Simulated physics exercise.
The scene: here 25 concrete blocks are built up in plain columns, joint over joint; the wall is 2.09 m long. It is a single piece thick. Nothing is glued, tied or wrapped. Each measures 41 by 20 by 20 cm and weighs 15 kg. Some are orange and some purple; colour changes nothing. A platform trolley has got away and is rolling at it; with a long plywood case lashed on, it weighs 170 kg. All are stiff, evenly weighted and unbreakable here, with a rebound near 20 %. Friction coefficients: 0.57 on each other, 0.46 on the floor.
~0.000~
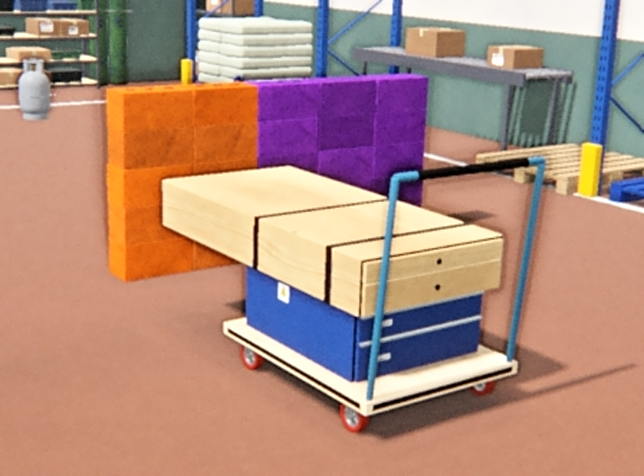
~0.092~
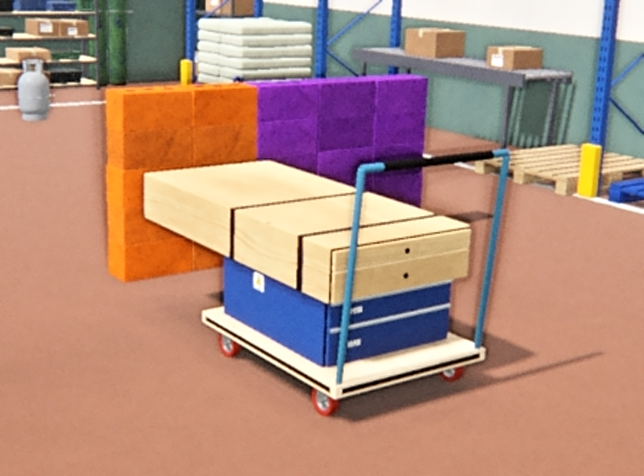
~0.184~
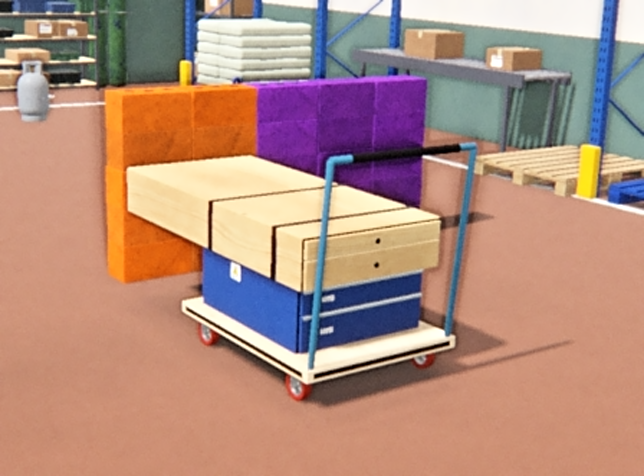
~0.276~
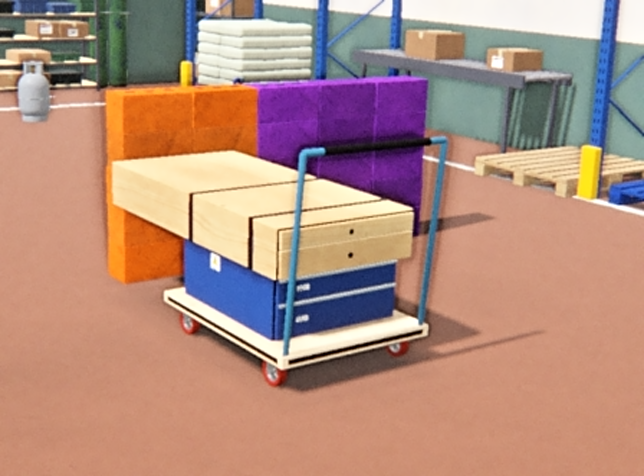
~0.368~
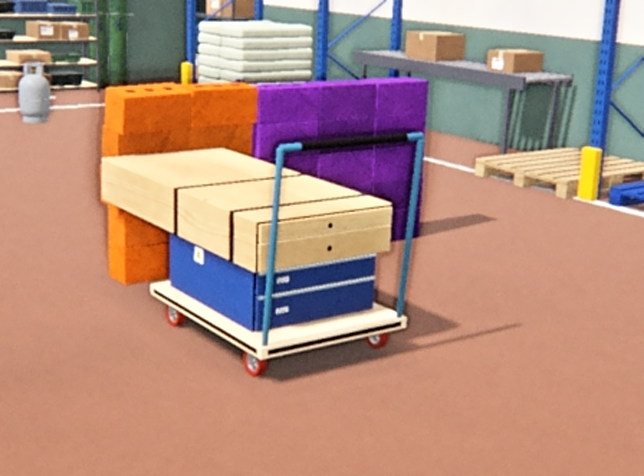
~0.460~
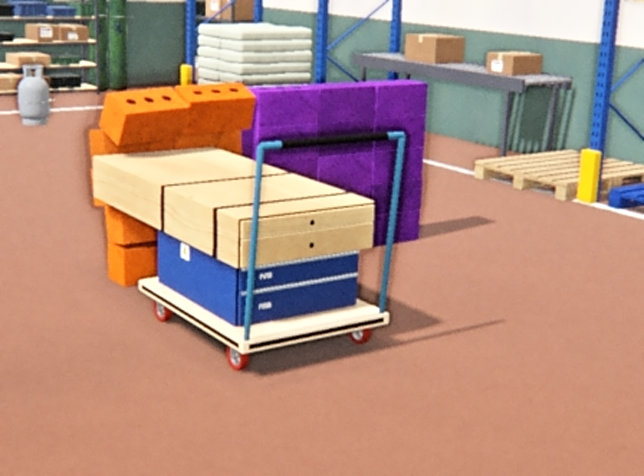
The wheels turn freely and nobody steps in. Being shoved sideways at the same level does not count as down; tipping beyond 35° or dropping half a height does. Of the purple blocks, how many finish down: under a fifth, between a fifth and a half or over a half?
The part is fewer than one in five.
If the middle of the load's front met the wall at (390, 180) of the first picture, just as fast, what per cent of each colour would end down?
In that case purple 60, orange 0 per cent.
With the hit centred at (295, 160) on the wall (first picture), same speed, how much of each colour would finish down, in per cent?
Then purple 60, orange 40 per cent.
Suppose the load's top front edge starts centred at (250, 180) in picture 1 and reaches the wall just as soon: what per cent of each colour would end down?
Then purple 0, orange 70 per cent.
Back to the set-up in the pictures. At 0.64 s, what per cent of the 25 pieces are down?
At that moment 25 per cent.
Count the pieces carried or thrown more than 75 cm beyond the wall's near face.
Roughly 2 of them.
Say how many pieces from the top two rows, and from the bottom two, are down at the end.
From the top 4, from the bottom 1.
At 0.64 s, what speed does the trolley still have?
About 1.0 m/s.
After 0.64 s, load 37 cm past the wall's line, still rolling; none of the 15 purple blocks down (6 of 25 in all colours); top purple block unmoved; top orange block leaning 65°, 9 cm lower.
After 1.00 s, load 68 cm past the wall's line, still rolling; none of the 15 purple blocks down (7 of 25 in all colours); top purple block unmoved; top orange block on its side.
At rest (2.4 s), load 82 cm past the wall's line, stopped; none of the 15 purple blocks down (7 of 25 in all colours); top purple block unmoved; top orange block on its side. That is 0 per cent. As the last picture would show them, middles, top purple block near (338, 102), top orange block near (111, 122).
